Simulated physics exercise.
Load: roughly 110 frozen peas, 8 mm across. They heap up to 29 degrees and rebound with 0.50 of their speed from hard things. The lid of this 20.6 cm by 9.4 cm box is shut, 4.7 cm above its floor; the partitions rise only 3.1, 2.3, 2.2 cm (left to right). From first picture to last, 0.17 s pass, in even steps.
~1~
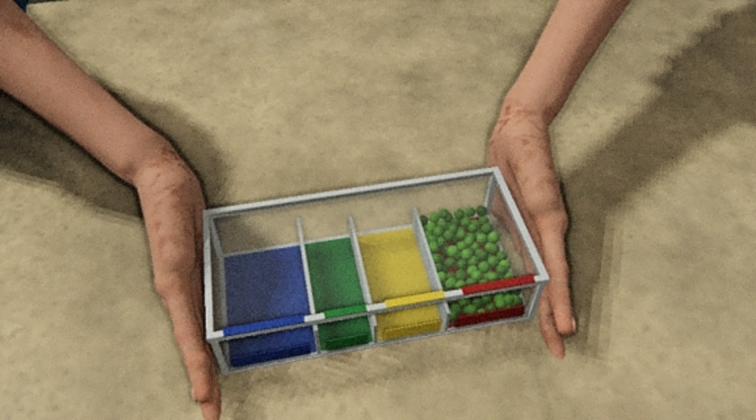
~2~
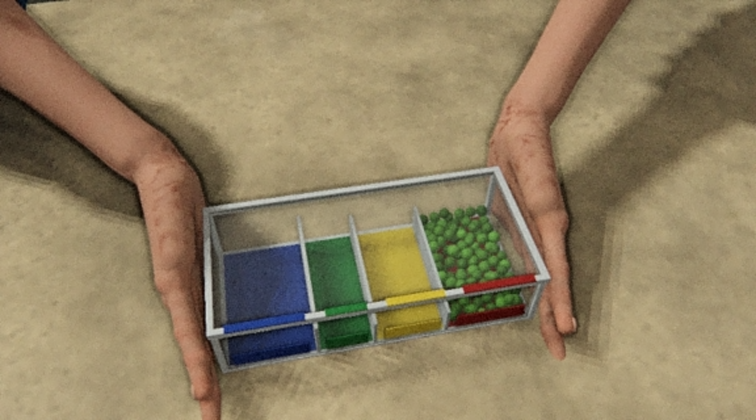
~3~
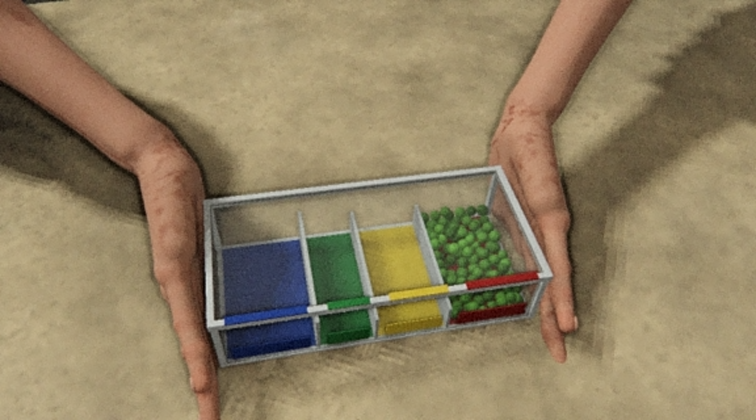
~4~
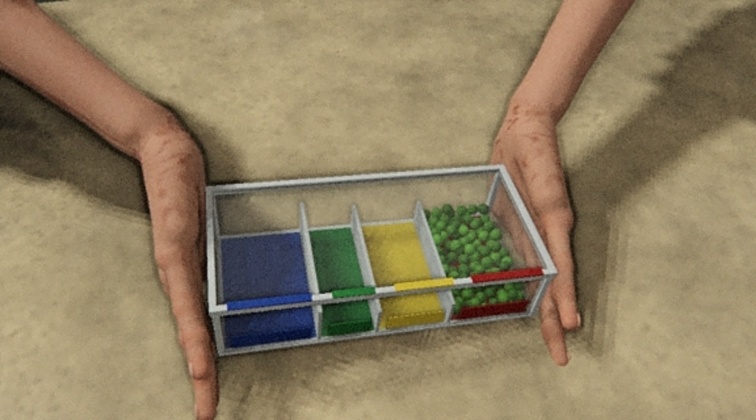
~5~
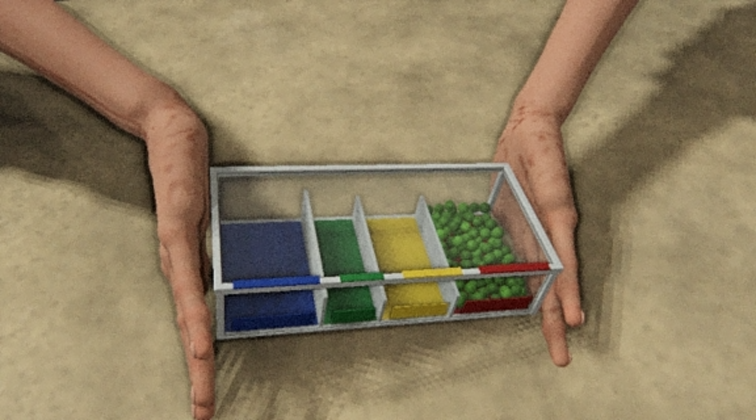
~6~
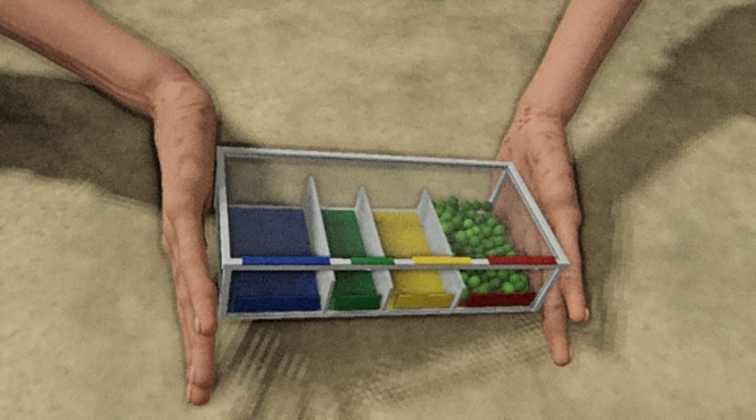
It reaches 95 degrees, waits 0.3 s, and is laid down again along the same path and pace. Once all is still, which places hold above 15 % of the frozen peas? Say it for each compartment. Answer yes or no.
Red yes, blue no, green no, yellow no.
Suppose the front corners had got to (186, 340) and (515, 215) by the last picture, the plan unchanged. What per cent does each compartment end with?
Red 0; blue 95; green 5; yellow 0.
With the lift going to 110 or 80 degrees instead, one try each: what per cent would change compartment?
About 0 and 0 per cent.
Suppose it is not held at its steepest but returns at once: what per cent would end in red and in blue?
Red 100, blue 0.
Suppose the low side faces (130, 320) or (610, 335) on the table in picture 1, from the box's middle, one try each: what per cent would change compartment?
Some 100 and 0 per cent.
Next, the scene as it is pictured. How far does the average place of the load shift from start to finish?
Roughly 1.0 cm.
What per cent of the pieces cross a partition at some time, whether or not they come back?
Roughly 0 per cent.
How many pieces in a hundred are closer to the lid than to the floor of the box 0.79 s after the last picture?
Roughly 50 per cent.
Then, 0.79 s after the last picture, tilt 95 degrees; red 100 %.
Then, 1.31 s after the last picture, tilt 52 degrees; red 100 %.
Then, 1.90 s after the last picture, tilt 0 degrees; red 100 %.
In the end, red 100 %, blue 0 %, green 0 %, yellow 0 %.
